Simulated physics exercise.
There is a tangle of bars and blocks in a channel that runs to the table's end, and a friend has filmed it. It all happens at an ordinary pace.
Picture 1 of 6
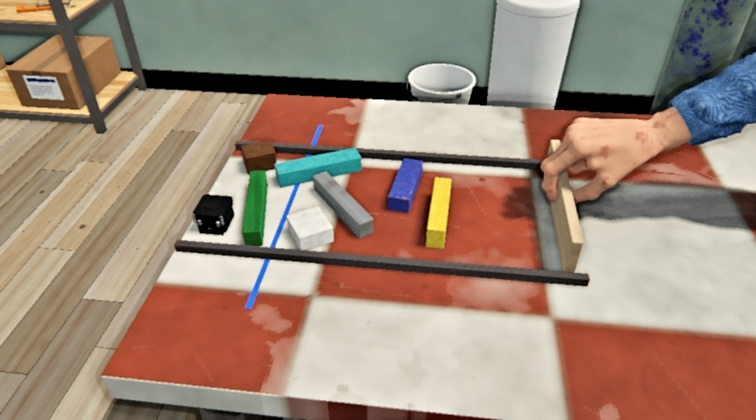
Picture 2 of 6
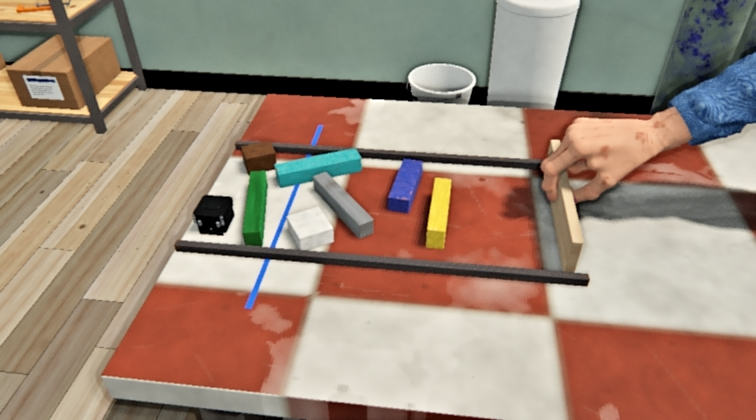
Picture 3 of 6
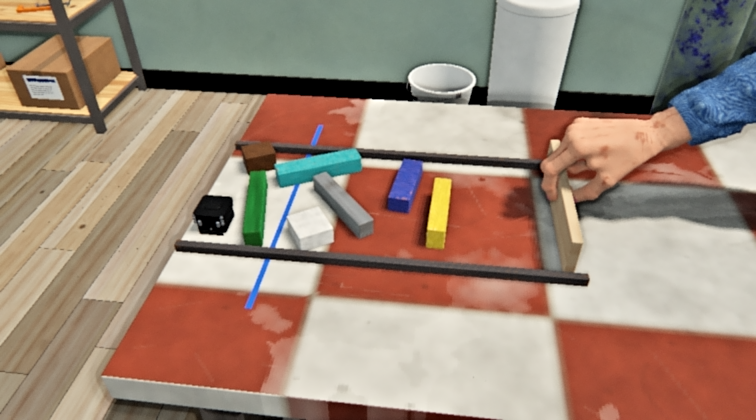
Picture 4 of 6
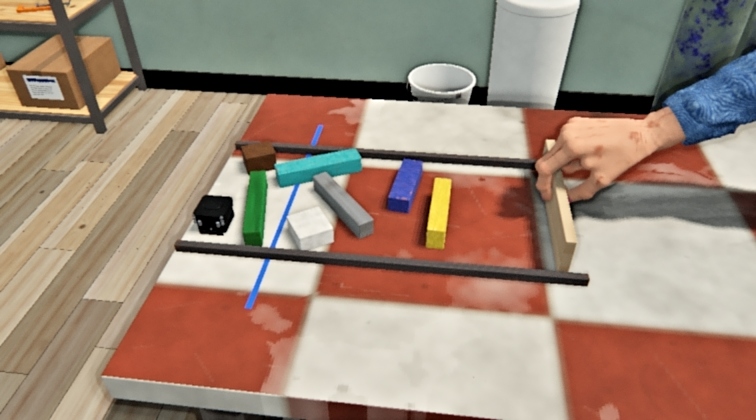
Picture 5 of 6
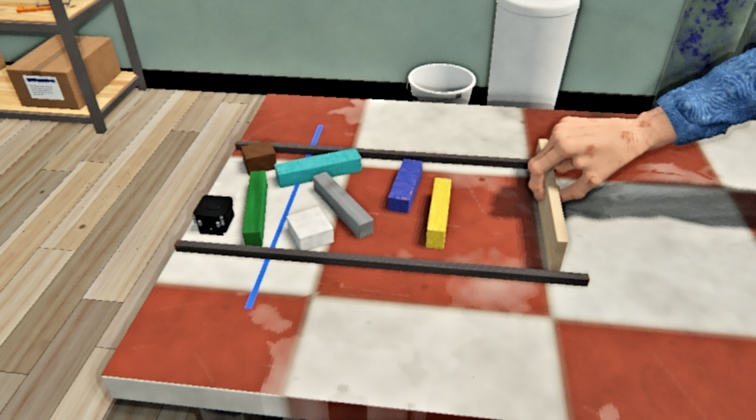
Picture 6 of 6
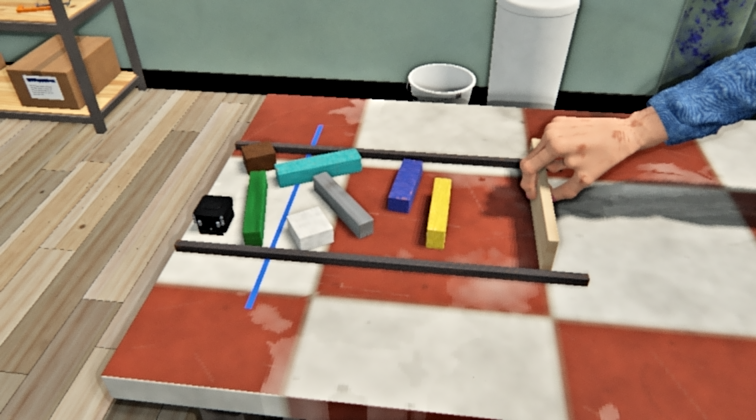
A hand in a blue sleeve holds a pale wooden board upright at the right end of a channel between two dark rails on a red-and-white checked table, seen from above at an angle. Between the rails lie yellow, blue, grey, turquoise, white, green, brown and black pieces, with blue tape crossing near the left. The hand first stays still, then slides the board slightly left; the pieces and camera remain still.
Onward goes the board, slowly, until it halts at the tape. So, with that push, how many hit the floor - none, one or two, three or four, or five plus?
The number going over the edge will be one or at most two.
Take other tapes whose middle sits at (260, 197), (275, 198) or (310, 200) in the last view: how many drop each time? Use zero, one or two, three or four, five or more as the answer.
Number fallen at each tape, in order - three or four, either three or four, zero.
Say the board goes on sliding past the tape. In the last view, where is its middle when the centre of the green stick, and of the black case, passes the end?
The middle is at (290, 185) when it's the green stick, and at (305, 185) when it's the black case.
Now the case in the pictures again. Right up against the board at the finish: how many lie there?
Tally at the end: 2.
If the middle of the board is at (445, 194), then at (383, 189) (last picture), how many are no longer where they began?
The first count is 1, and then it's 3.
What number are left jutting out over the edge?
It would come to 3.
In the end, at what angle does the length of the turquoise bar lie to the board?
I'd put it at about 55°.
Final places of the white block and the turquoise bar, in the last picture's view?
White block at about (227, 226), turquoise bar at about (244, 162).
Soon after, none off yet; black case at rest near (215, 215); brown block at rest near (259, 158); green stick at rest near (256, 207).
At rest, the number that fall off is one or two; fallen, black case.
